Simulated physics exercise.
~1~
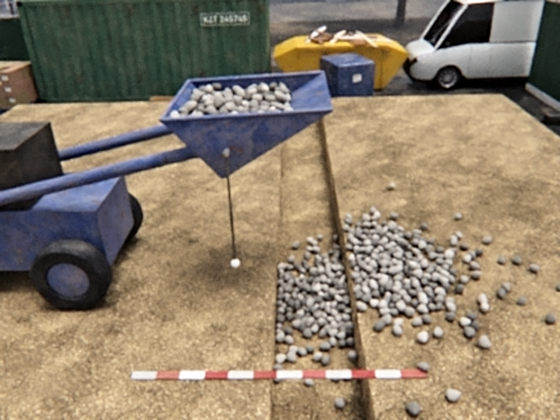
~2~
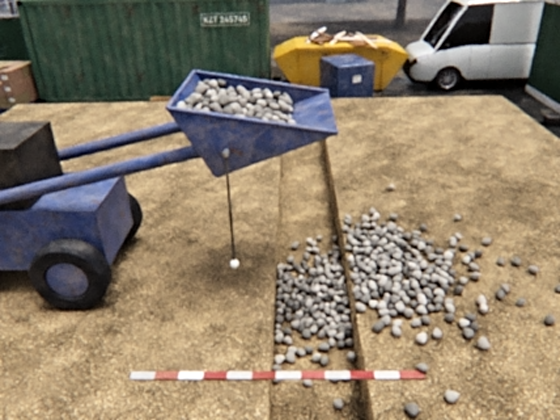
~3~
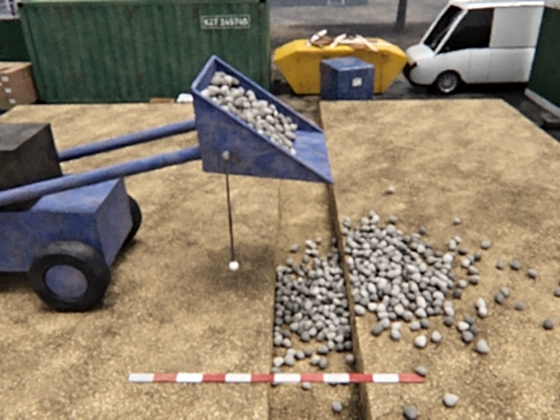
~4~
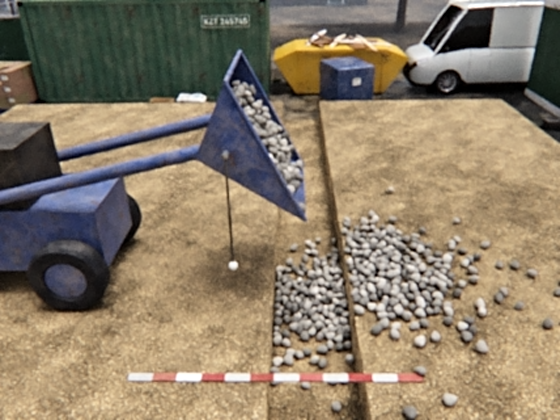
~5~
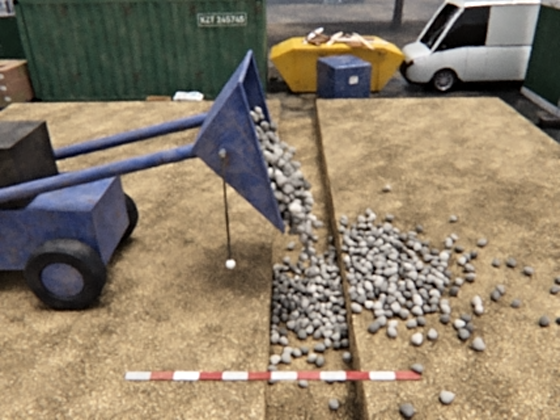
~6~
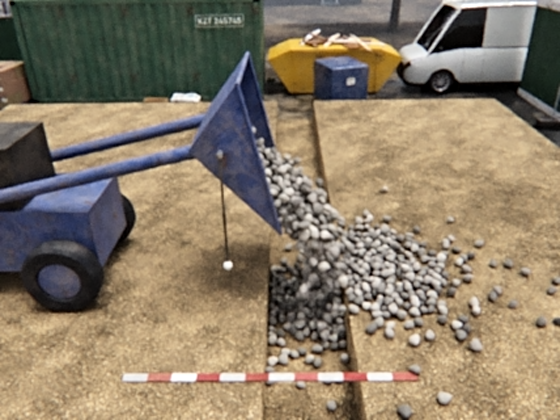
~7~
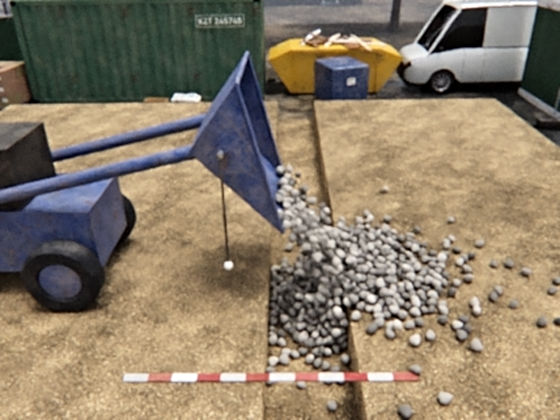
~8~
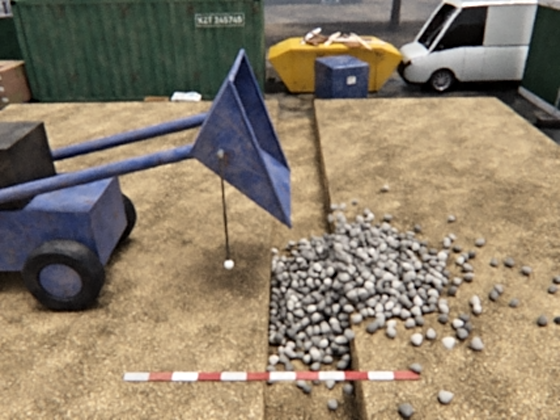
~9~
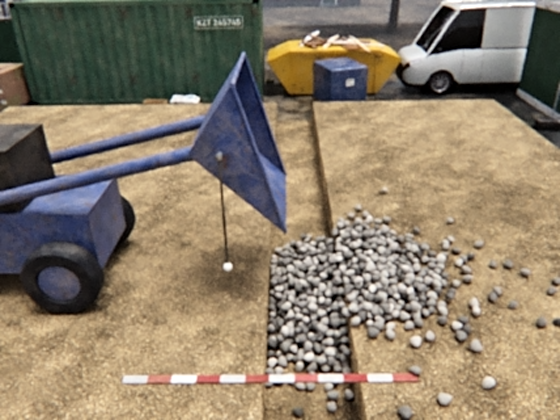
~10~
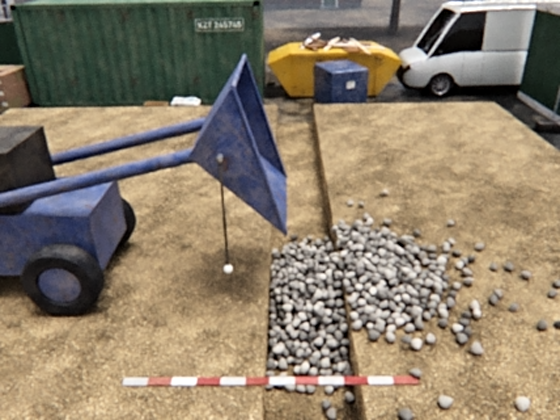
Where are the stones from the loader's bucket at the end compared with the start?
At the start they sit up in the raised blue bucket, and by the end they lie lower down and further right, heaped in the trench and on the ground just past it.
